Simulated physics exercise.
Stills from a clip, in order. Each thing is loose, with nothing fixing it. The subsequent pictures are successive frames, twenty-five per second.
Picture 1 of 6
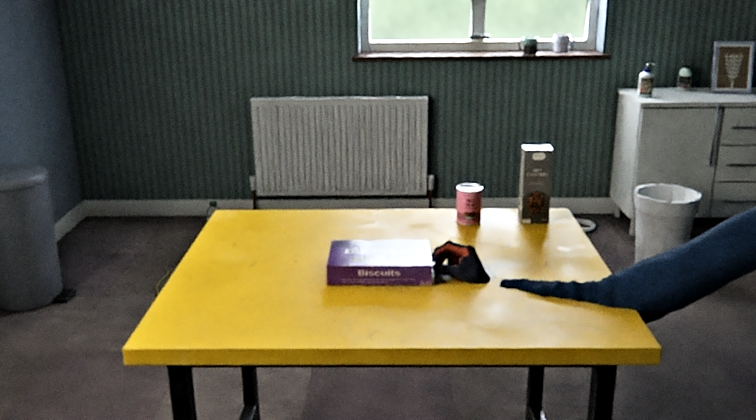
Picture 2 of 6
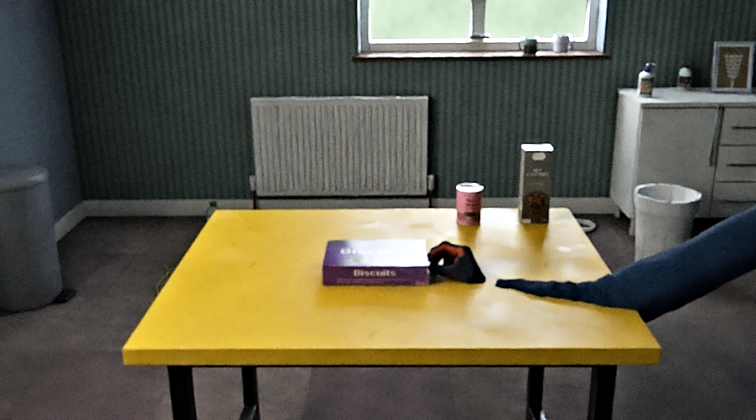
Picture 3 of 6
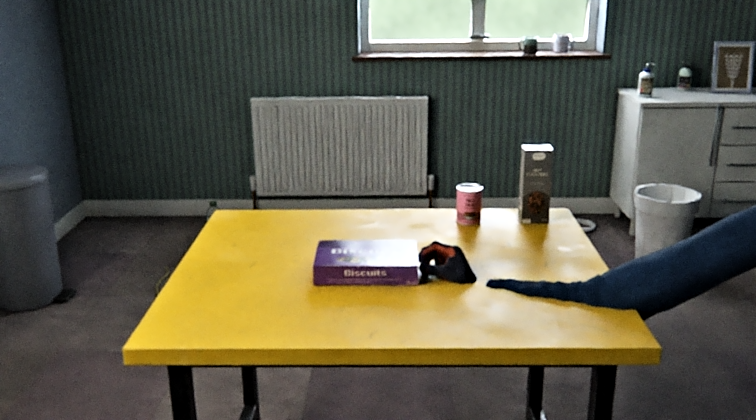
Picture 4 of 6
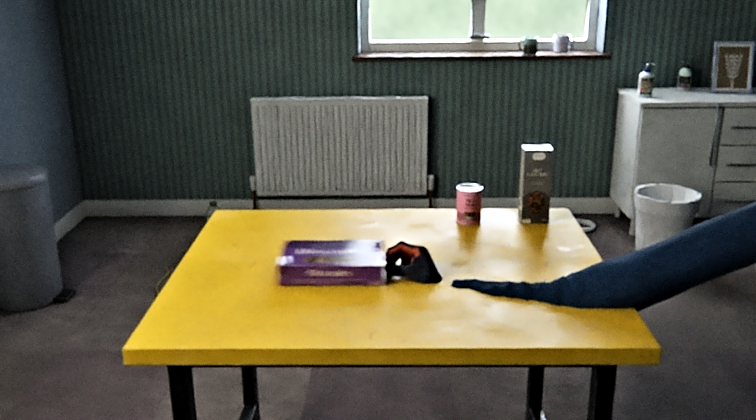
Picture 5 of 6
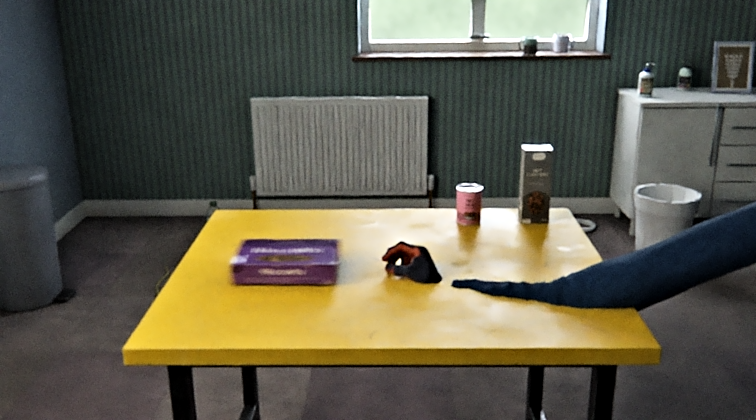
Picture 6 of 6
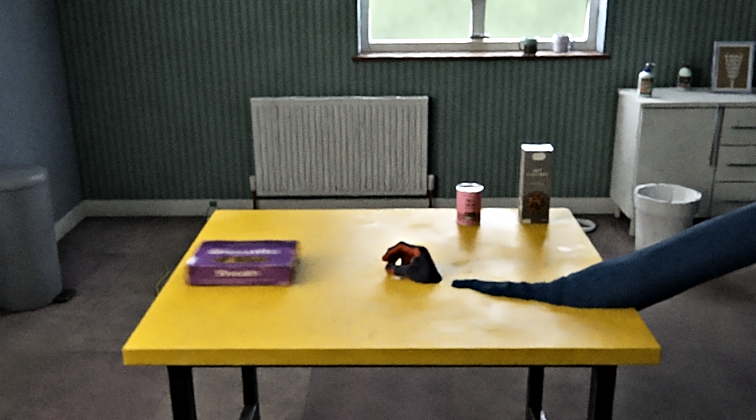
On a yellow table, a hand pushes a purple biscuit packet left, and it slides away.
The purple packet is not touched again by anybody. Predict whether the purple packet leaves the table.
It leaves the table.
Then, 0.20 s after the last picture, purple packet now off the table.
Then, 0.40 s after the last picture, things are still on the move.
At rest, off the table, purple packet.
